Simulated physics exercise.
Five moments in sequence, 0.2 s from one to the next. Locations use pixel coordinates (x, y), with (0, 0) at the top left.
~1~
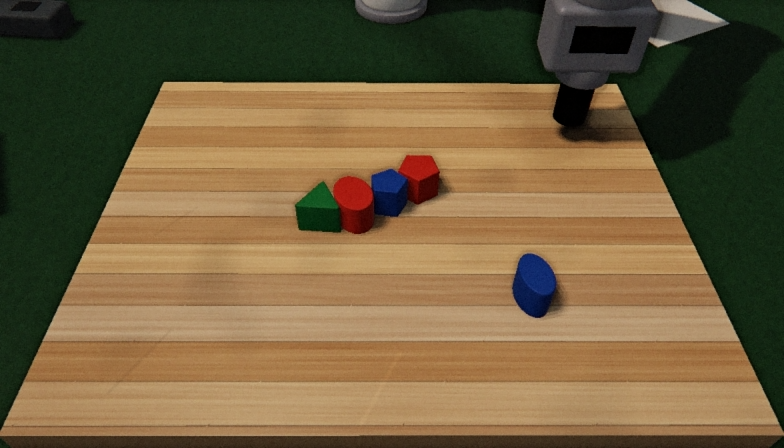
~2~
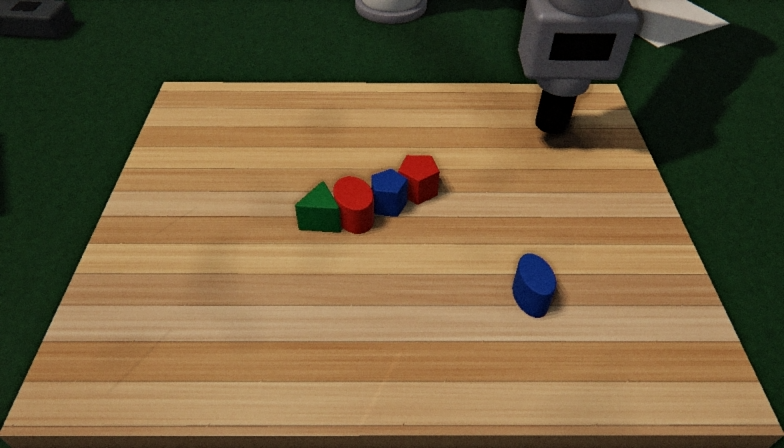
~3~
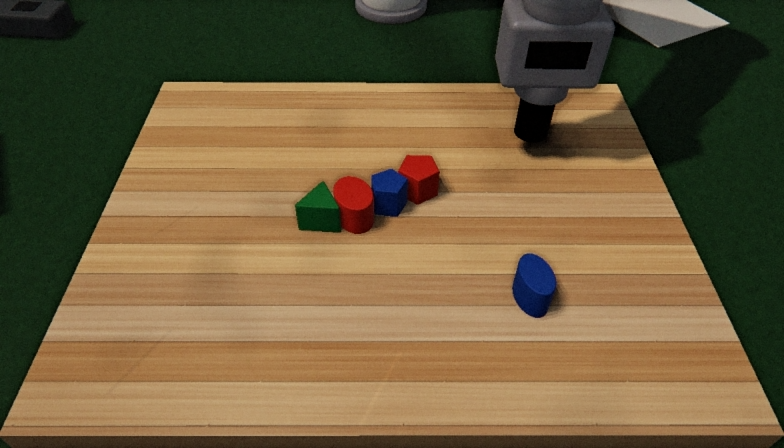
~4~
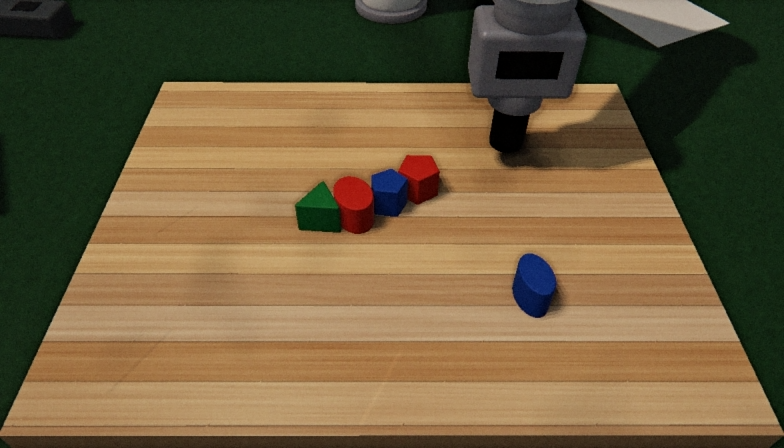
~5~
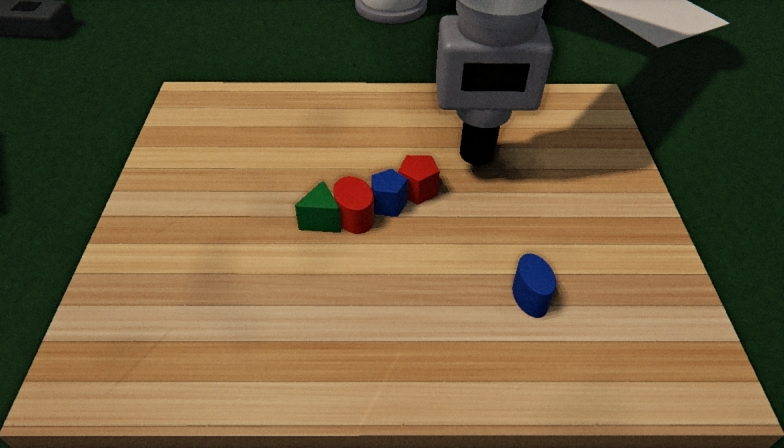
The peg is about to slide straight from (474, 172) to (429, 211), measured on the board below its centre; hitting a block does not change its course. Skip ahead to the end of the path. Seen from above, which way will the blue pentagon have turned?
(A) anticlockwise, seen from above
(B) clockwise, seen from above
A.
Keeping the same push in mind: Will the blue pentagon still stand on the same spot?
I believe not.
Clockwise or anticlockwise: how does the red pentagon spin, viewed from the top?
The block turns clockwise.
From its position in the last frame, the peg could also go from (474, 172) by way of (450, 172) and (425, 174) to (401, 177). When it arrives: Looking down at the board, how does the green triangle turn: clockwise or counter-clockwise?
From above, clockwise.
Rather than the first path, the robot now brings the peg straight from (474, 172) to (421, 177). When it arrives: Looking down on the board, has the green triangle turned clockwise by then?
I expect so.
The first path, step by step. Halfway along, peg (454, 174); nothing pushed yet.
At the end, peg (430, 194); green triangle (311, 200); red oval block (345, 196); blue pentagon (373, 180), turned 30° anticlockwise; red pentagon (406, 166), turned 50° clockwise.
